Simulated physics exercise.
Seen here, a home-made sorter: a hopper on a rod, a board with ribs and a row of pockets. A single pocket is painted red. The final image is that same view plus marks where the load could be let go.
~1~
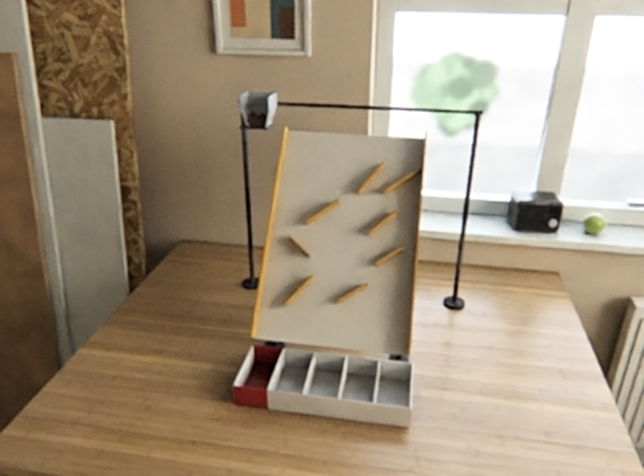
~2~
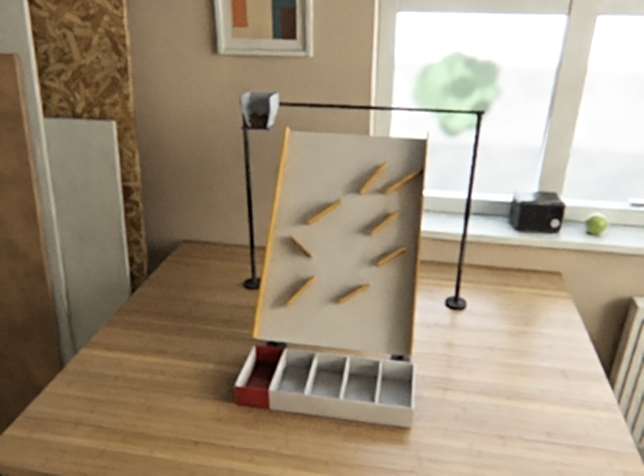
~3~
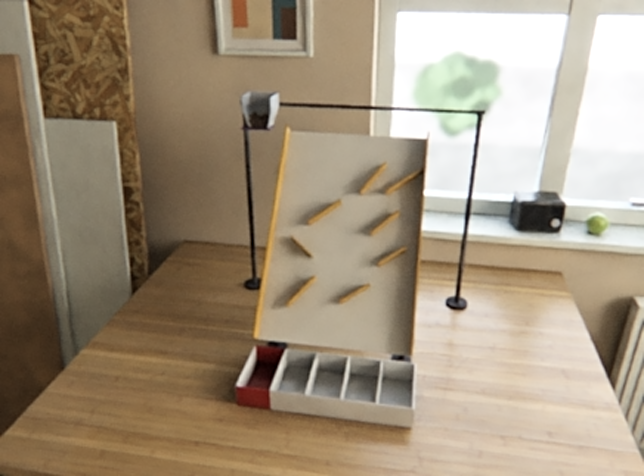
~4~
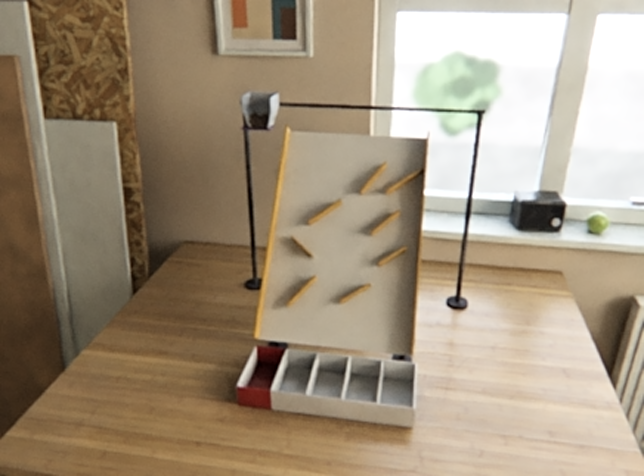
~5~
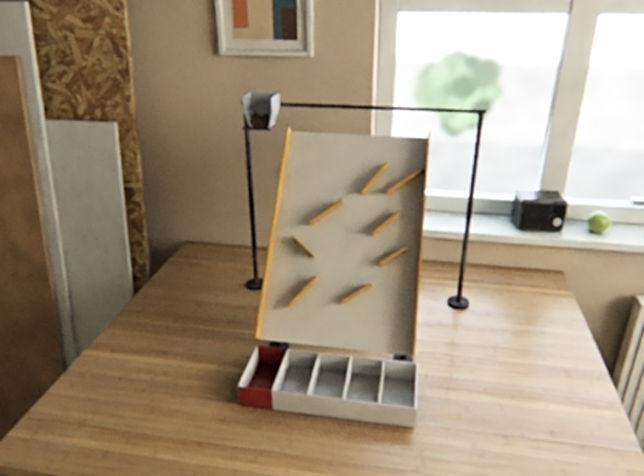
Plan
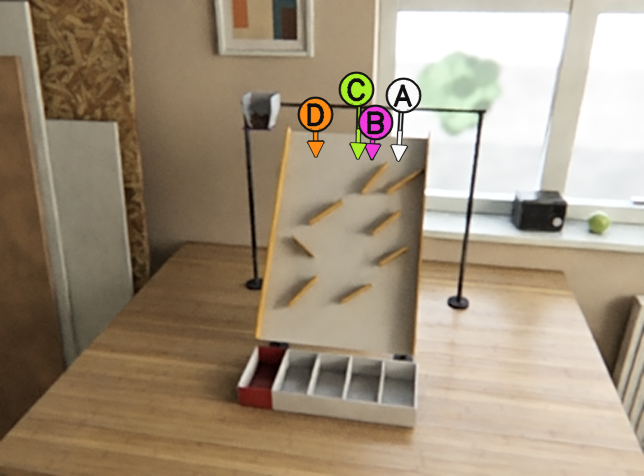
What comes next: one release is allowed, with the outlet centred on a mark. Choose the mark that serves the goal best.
Go for D.
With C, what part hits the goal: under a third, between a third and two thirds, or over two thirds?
Mark C gives under a third.
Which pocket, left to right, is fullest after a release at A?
The second from the left.
On the marked copy, mark A meets the board at (398, 155); mark B meets the board at (372, 153); mark C meets the board at (357, 153); mark D meets the board at (315, 151).
Choosing A, about a tenth in the red pocket, the larger part in other pockets, about a tenth outside the box.
Choosing B, about a tenth in the red pocket, the larger part in other pockets, about a tenth outside the box.
Choosing C, about a tenth in the red pocket, the larger part in other pockets, about a tenth outside the box.
Choosing D, roughly half in the red pocket, roughly half in other pockets, just a few outside the box.
